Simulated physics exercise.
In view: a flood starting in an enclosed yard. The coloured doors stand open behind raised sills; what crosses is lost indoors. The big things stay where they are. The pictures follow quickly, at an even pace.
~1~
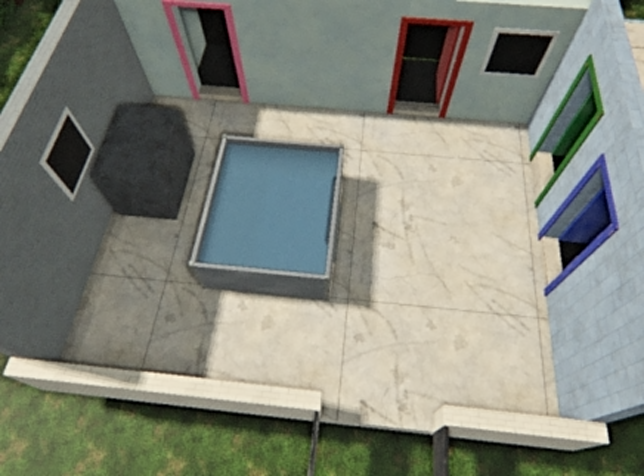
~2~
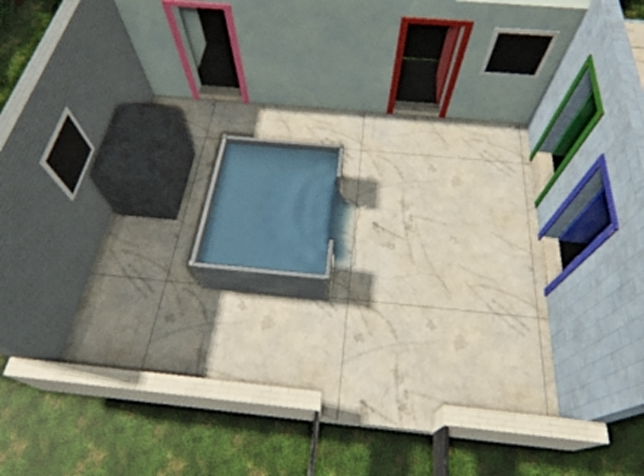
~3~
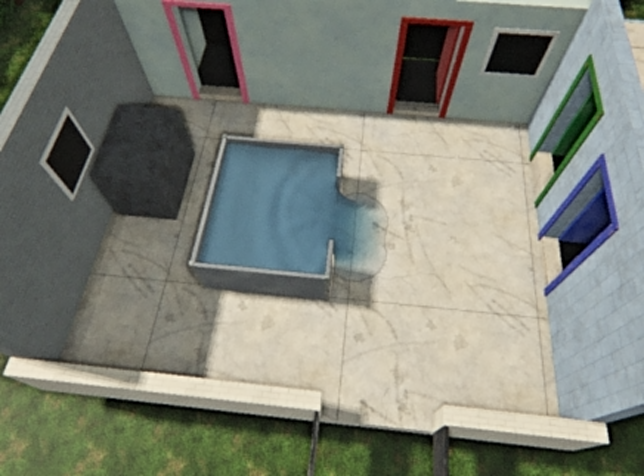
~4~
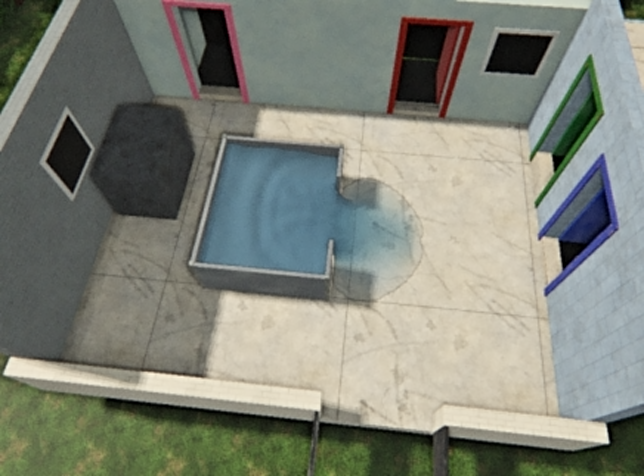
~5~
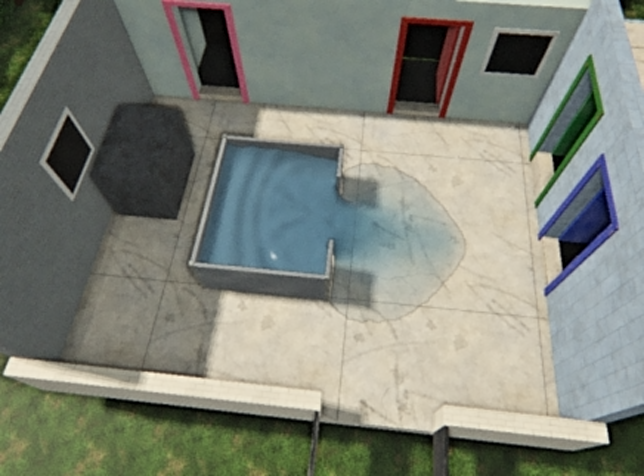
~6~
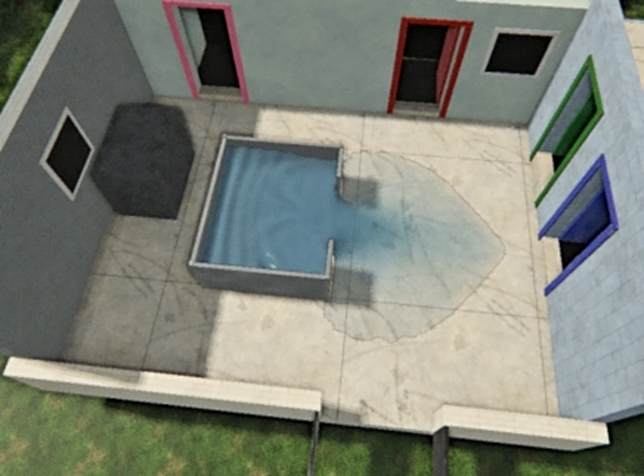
A tank in a walled yard opens on its right side and water spreads rightward across the paving.
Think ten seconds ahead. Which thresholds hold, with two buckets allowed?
In the end: The blue door takes more than that; the red door stays under that; the green door stays under that; the pink door stays under that.
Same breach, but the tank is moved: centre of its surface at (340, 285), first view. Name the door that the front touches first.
I say the door marked blue.
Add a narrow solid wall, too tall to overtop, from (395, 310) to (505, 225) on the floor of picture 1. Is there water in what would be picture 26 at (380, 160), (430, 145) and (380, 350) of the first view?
In that order: Wet, covered, flooded.
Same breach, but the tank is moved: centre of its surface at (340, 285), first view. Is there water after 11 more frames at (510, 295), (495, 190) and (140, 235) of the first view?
As listed: Under water, awash, clear.
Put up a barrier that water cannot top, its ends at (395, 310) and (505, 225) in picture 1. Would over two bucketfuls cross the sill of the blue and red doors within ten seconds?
My reading: The blue one stays under; the red one floods.
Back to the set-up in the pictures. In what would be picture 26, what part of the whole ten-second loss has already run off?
About 45 per cent.
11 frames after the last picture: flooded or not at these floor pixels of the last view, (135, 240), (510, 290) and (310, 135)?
One after the other: Clear, covered, not flooded.
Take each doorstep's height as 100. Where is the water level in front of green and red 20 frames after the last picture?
In turn 70 and 110 per cent.
A moment on, water covers 40 % of the floor; the blue door over two buckets in, the red door not reached, the green door wet at the sill, nothing in, the pink door not reached.
Next, water covers 45 % of the floor; the blue door far over two buckets in, the red door wet at the sill, nothing in, the green door wet at the sill, nothing in, the pink door not reached.
Then, water covers 45 % of the floor; the blue door far over two buckets in, the red door wet at the sill, nothing in, the green door wet at the sill, nothing in, the pink door not reached.
Later, water covers 85 % of the floor; the blue door far over two buckets in, the red door wet at the sill, nothing in, the green door wet at the sill, nothing in, the pink door wet at the sill, nothing in.
In the end, water covers 100 % of the floor; the blue door far over two buckets in, the red door under two buckets in, the green door wet at the sill, nothing in, the pink door wet at the sill, nothing in.
